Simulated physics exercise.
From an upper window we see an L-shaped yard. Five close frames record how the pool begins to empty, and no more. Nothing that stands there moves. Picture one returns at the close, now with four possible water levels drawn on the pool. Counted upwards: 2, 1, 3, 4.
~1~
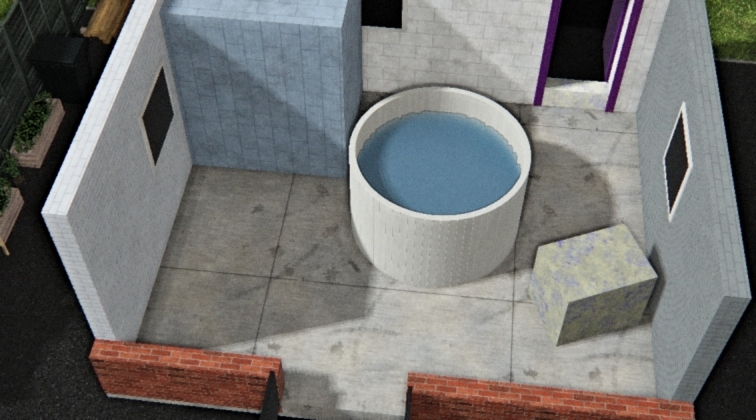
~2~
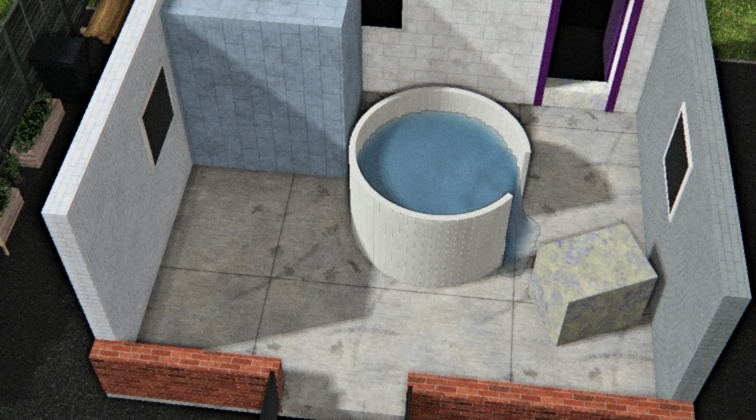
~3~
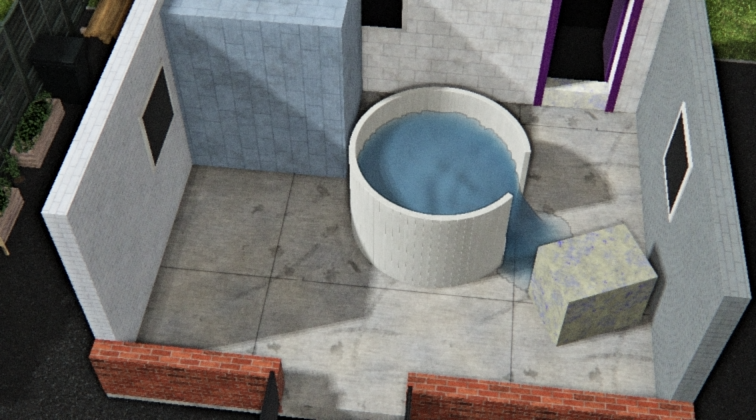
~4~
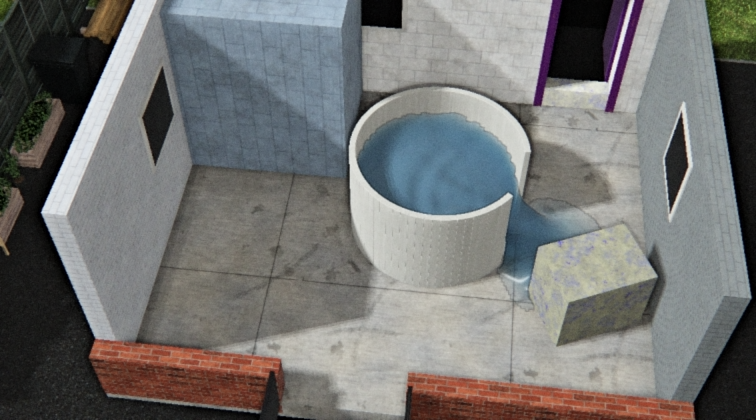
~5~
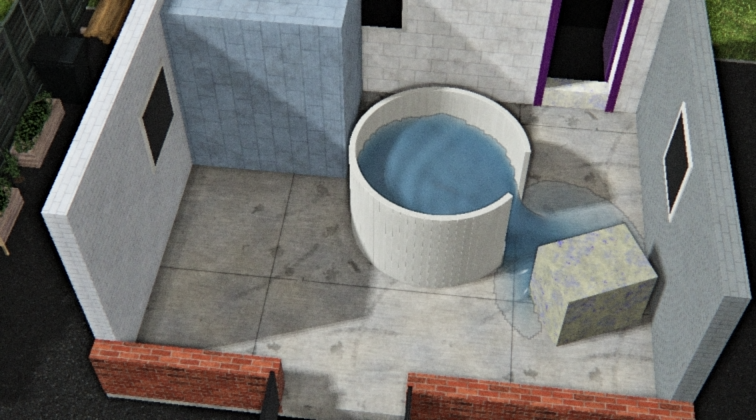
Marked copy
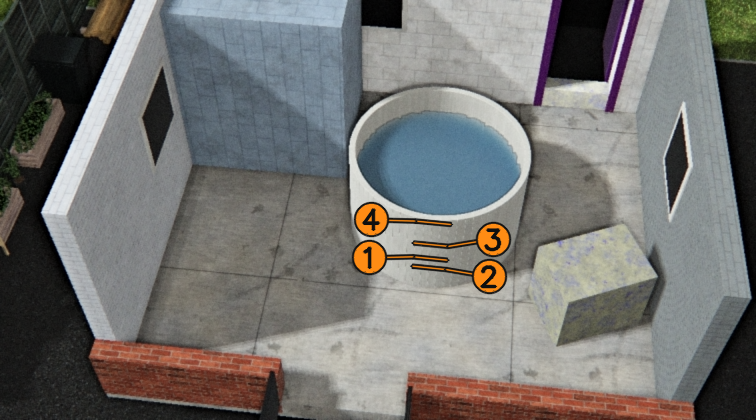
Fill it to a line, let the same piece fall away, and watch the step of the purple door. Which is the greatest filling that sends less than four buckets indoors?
Use level 3.
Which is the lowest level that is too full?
Here it is level 4.
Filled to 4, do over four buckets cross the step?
Yes.
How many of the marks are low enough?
Three of them.
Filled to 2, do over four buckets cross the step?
No, not at all.
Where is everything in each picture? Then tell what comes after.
In the first frame, water in the pool at rest, its middle at (438, 168); foot of the purple doorway at (573, 108); open gate at (344, 363).
In the second frame, 1 % of the ground under water, visible out to (514, 271).
In the third frame, 4 % of the ground under water, visible out to (523, 284).
In the fourth frame, 6 % of the ground under water, visible out to (526, 211).
In the fifth frame, water covers 11 % of the ground, its front hidden from here.
In orange, 1 at (430, 258); 2 at (429, 267); 3 at (431, 244); 4 at (432, 222); from the bottom up 2, 1, 3, 4.
With 1, nothing gets over.
With 2, nothing gets over.
With 3, a splash gets over, under a bucket.
With 4, about 12 bucketfuls get in.
